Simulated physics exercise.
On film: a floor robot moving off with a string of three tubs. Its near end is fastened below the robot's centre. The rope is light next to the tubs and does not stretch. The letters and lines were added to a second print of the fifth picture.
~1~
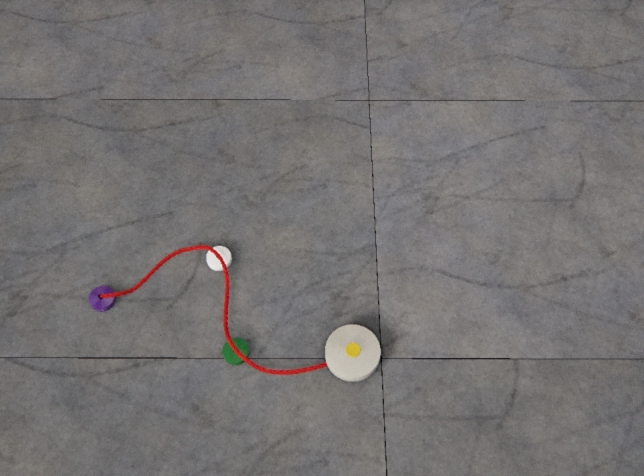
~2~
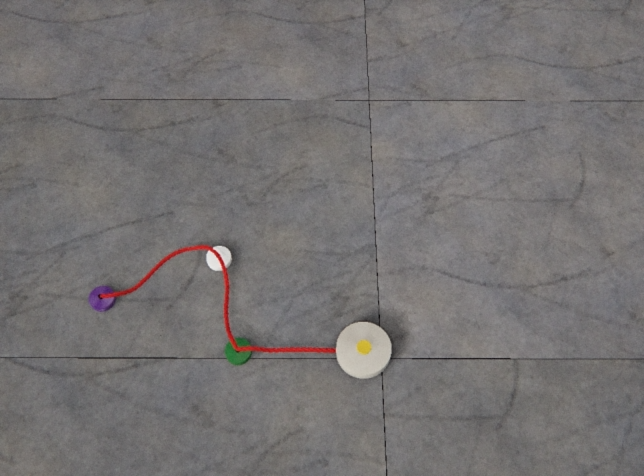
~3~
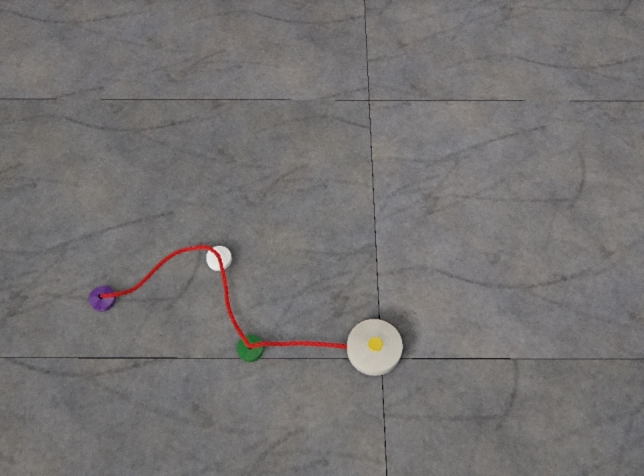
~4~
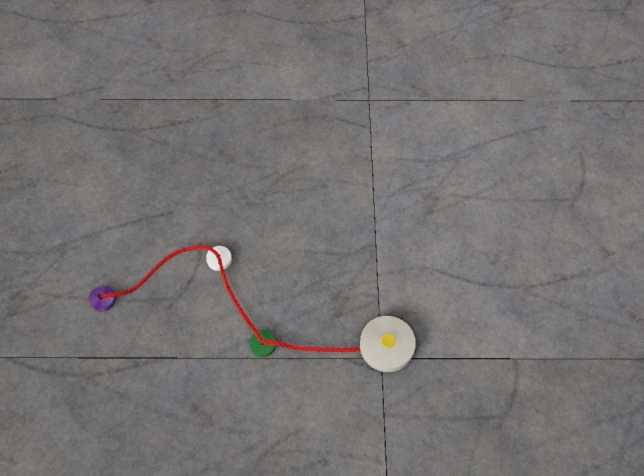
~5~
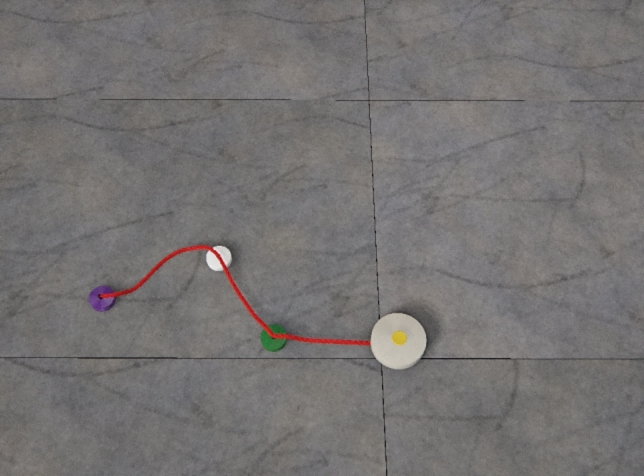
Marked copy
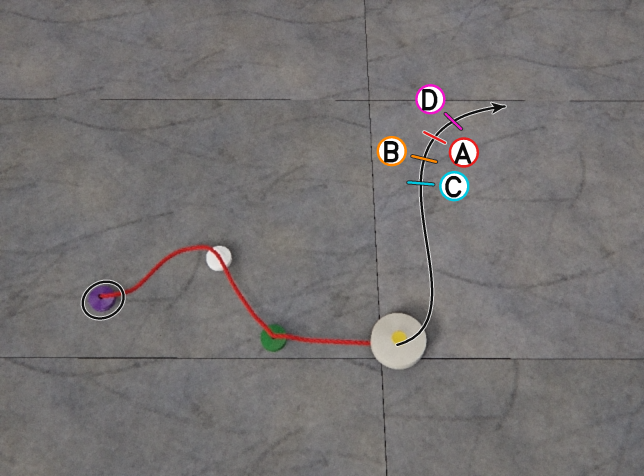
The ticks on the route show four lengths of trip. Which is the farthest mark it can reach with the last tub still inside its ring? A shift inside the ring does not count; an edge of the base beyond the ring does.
The farthest safe stop is C.
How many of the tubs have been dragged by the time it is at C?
Two.
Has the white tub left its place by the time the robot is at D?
By then, yes.
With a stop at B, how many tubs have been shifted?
Three.
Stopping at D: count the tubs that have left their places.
Three.
On the marked copy, A at (435, 138); B at (424, 159); C at (421, 183); D at (453, 121); the ring at (103, 300); the route from (397, 345) via (421, 196) to (505, 106).
Taking C. A third of the way, robot (433, 288); purple tub (102, 298); white tub (225, 264); green tub (316, 310).
Two thirds of the way, robot (426, 227); purple tub (102, 298); white tub (229, 266); green tub (330, 283).
When it is over, robot (422, 179); purple tub (103, 298); white tub (240, 265); green tub (339, 241); the ringed tub at the far end is still in its ring.
As for the rest, A drags the last tub to (150, 286); B drags the last tub to (122, 293); D drags the last tub to (180, 274).
